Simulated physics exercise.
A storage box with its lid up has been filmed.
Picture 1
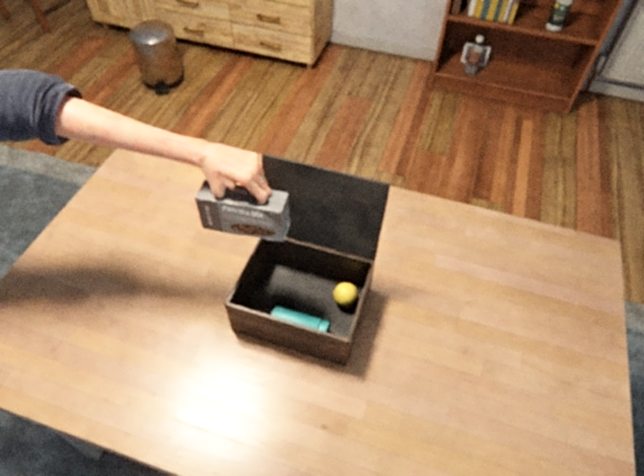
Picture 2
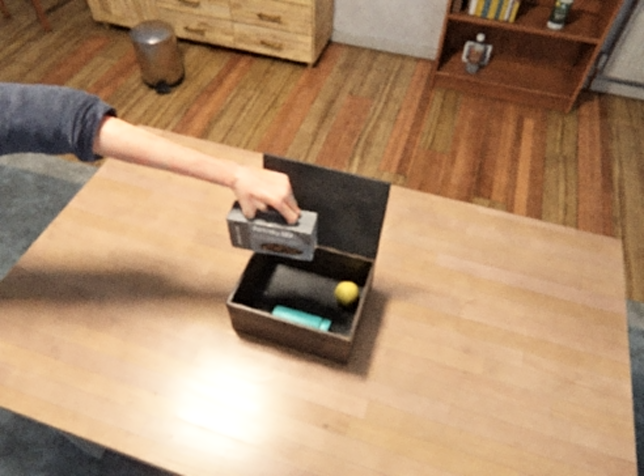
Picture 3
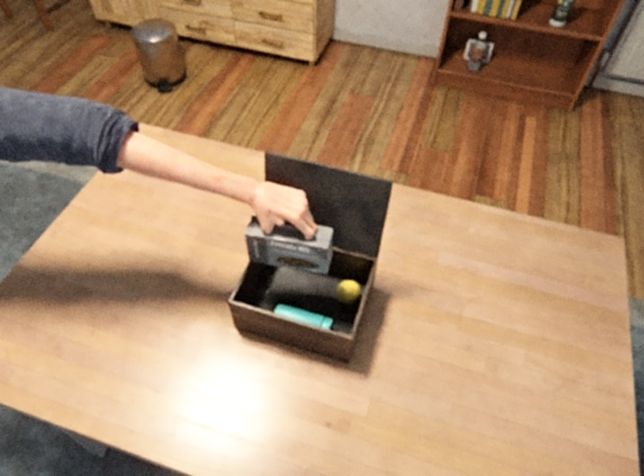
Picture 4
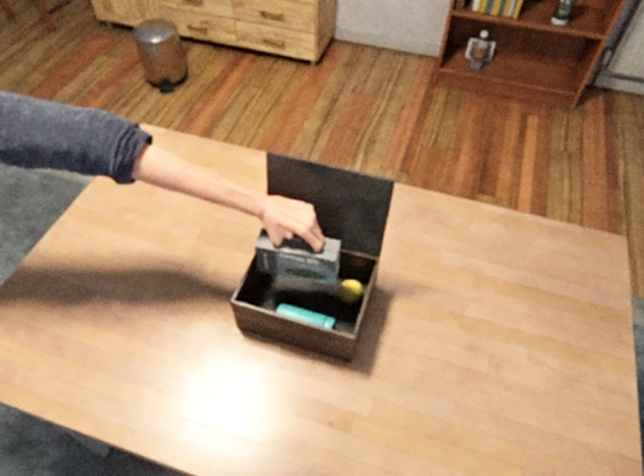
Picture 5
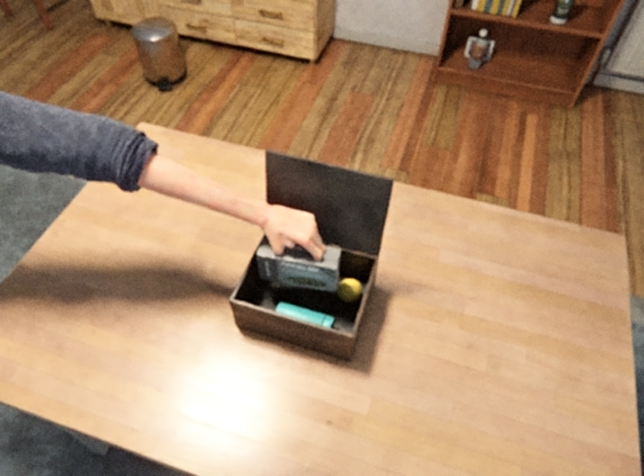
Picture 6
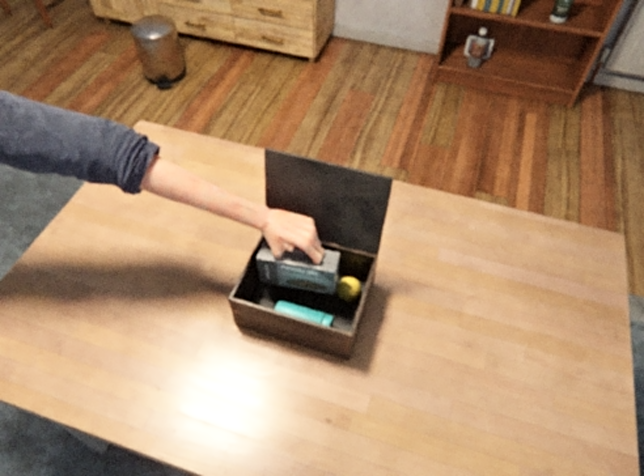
Hand lowering a grey carton rightward into an open dark box holding a yellow ball and a teal object, still gripping it.
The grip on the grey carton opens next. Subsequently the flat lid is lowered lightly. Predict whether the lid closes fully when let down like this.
Most likely the lid will meet the rim.
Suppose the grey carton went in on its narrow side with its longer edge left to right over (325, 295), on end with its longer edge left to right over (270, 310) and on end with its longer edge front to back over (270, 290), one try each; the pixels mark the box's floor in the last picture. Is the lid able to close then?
In case one it ends up closed, in case two it remains open and in case three it remains open.
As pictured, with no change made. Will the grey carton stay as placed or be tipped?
Observation: The grey carton keeps the set orientation.
Then, 1.30 s on from there, lid 80° above the rim; grey carton shifted a little near (298, 282).
Then, 1.80 s on from there, lid 36° above the rim; grey carton shifted a little near (298, 282).
In the end, lid shut; moved from the start, grey carton; the other 2 unmoved. At the end, from the last picture's camera, grey carton near (298, 282).
